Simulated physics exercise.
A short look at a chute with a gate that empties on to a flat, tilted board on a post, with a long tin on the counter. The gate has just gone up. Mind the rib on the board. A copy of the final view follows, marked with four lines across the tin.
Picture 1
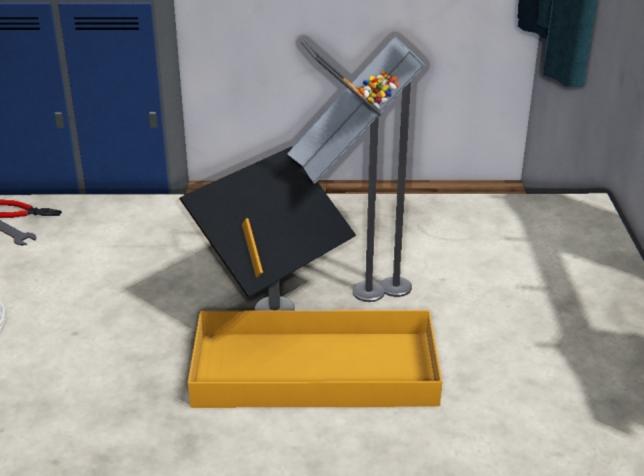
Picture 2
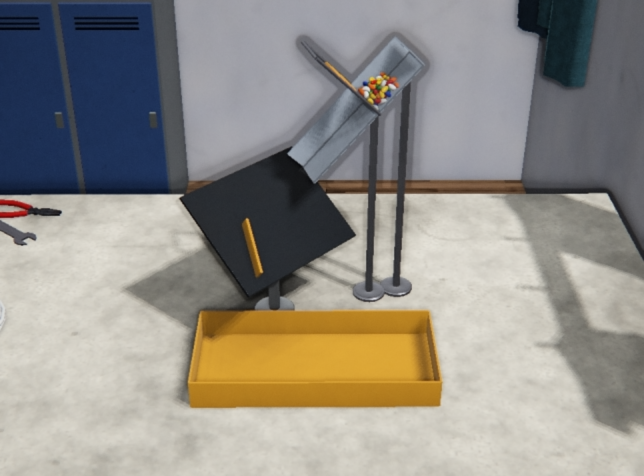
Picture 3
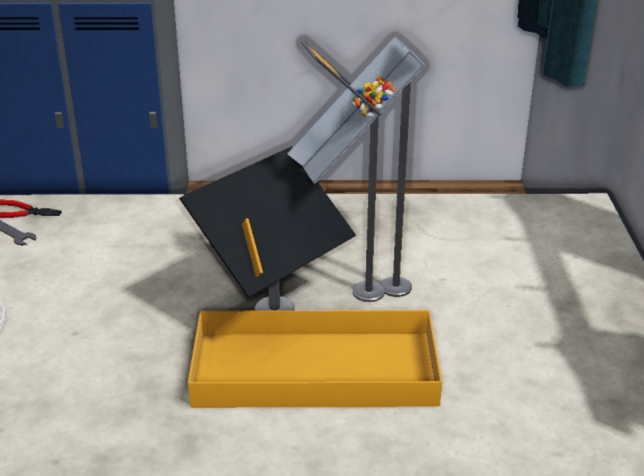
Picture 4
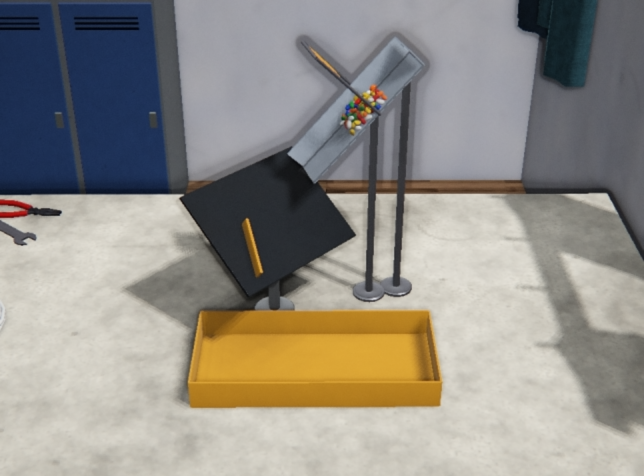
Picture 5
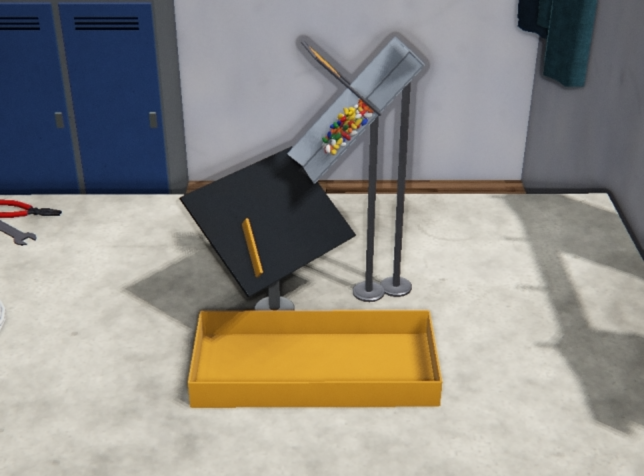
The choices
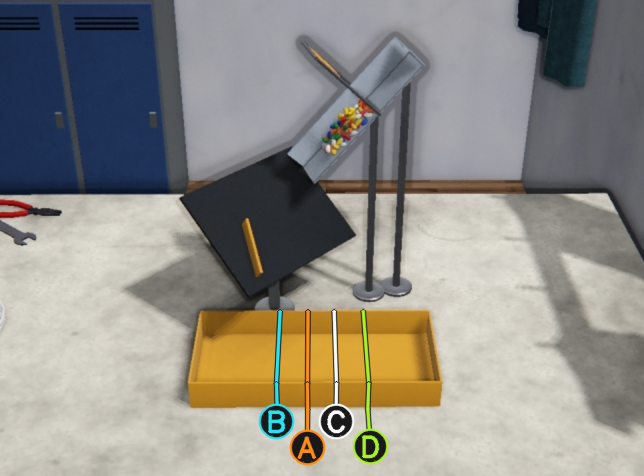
The video shows colourful jelly beans bunched high in a sloping grey chute above a tilted black board with an orange rib and an empty yellow tin; they then slide down the chute to the left, spreading out slightly.
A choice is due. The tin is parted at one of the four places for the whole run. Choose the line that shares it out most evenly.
Take A.
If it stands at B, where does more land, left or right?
The right side.
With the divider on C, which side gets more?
More lands on the left.
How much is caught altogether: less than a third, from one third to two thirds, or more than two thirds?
About that: More than two thirds.
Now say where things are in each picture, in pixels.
The first picture shows load behind the gate at (375, 91), jelly beans; lip of the chute at (308, 174), sloping fairly steeply.
The second picture shows middle of the board at (272, 217), tilted fairly steeply; middle of its low edge at (306, 264); of its high edge at (239, 170).
The third picture shows front corners of the tin at (189, 383) and (442, 382), empty; front of the load at (356, 104).
The fourth picture shows middle of the load at (361, 106); its front at (344, 123), about a third of the way to the lip; rib from (247, 219) to (262, 273).
The fifth picture shows middle of the load at (347, 123); its front at (327, 150), about two thirds of the way to the lip.
On the marked copy, line A crosses the front rim at (307, 382); line B crosses the front rim at (276, 382); line C crosses the front rim at (336, 382); line D crosses the front rim at (368, 382).
With A, of what is caught, about half on the left of the divider, about half on the right.
With B, of what is caught, a stray few on the left of the divider, nearly all on the right.
With C, of what is caught, nearly all on the left of the divider, a small part on the right.
With D, of what is caught, all on the left of the divider, none on the right.
